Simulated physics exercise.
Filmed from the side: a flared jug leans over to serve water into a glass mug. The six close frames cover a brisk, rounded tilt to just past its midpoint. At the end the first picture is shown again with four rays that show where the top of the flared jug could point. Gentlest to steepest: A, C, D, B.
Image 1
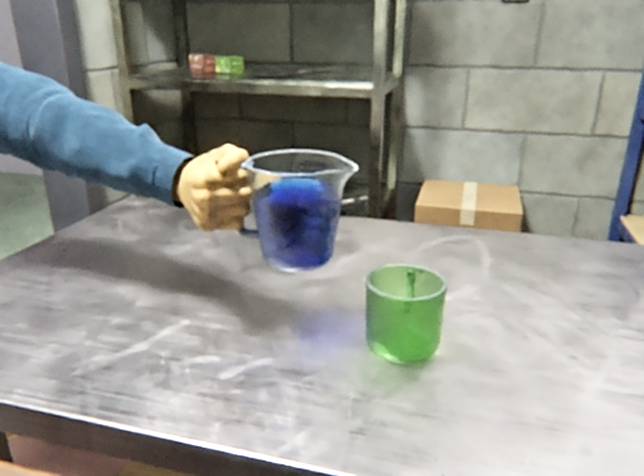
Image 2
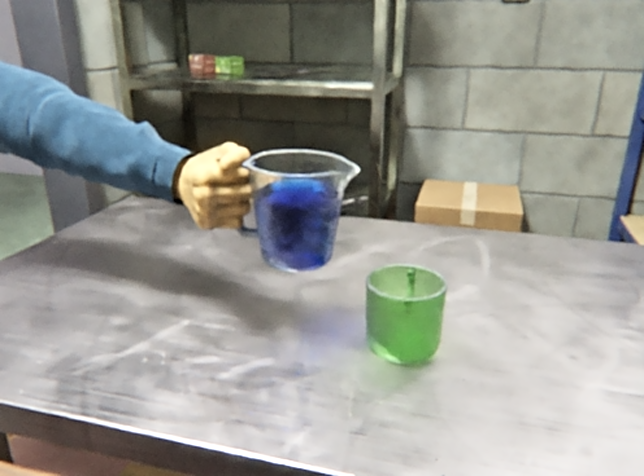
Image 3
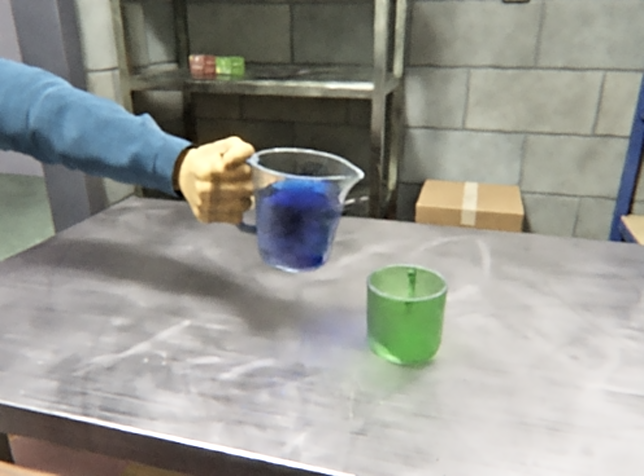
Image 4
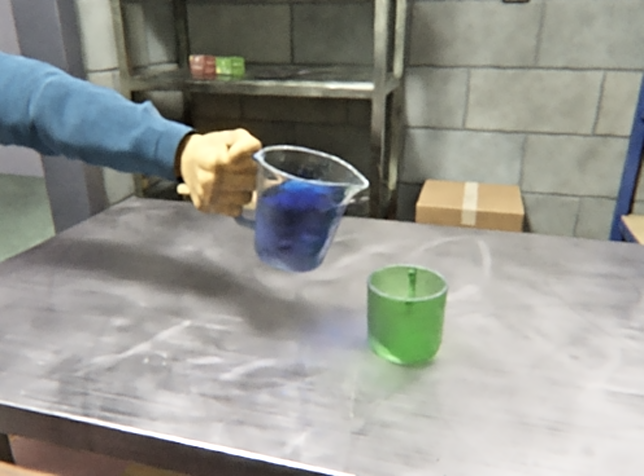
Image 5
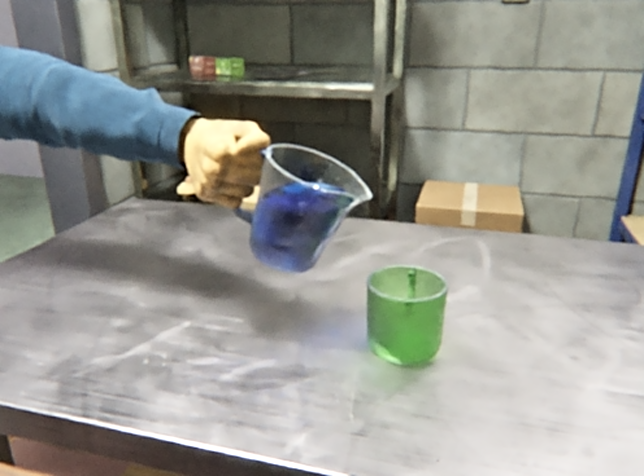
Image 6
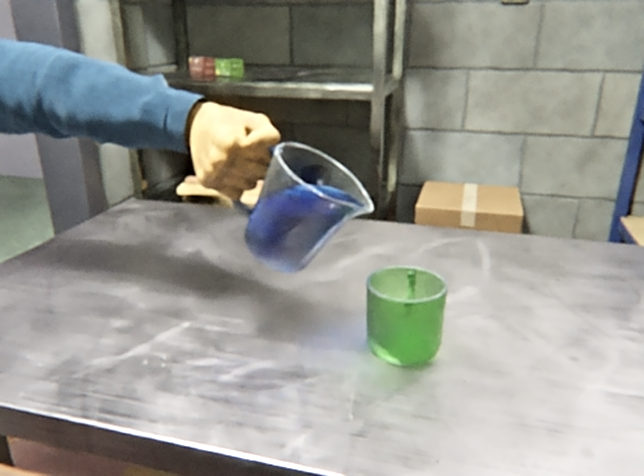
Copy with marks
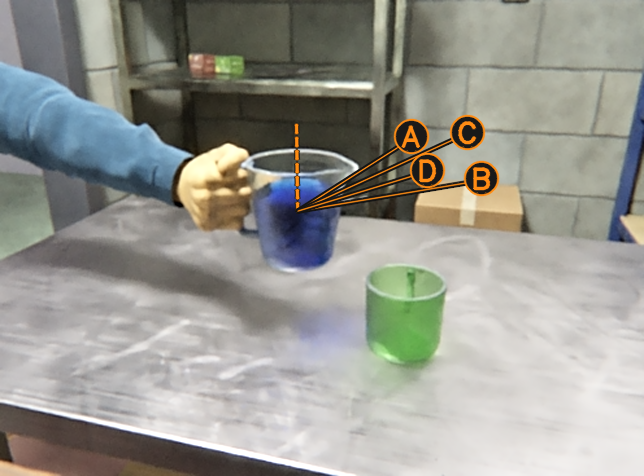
A flared clear jug of blue water, held by a hand from the left, tilting gradually rightward above a green glass mug.
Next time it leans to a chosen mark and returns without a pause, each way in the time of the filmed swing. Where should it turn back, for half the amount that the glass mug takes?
Tilt C does it best.
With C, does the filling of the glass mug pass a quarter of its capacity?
Yes, it does.
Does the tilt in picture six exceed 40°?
No, it does not.
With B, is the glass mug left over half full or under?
Over.
On the marked copy, A at (397, 147); B at (465, 183); C at (452, 140); D at (411, 176).
With A, the glass mug ends with about 33 % of what it can hold.
With B, the glass mug ends with about 81 % of what it can hold.
With C, the glass mug ends with about 48 % of what it can hold.
With D, the glass mug ends with about 65 % of what it can hold.
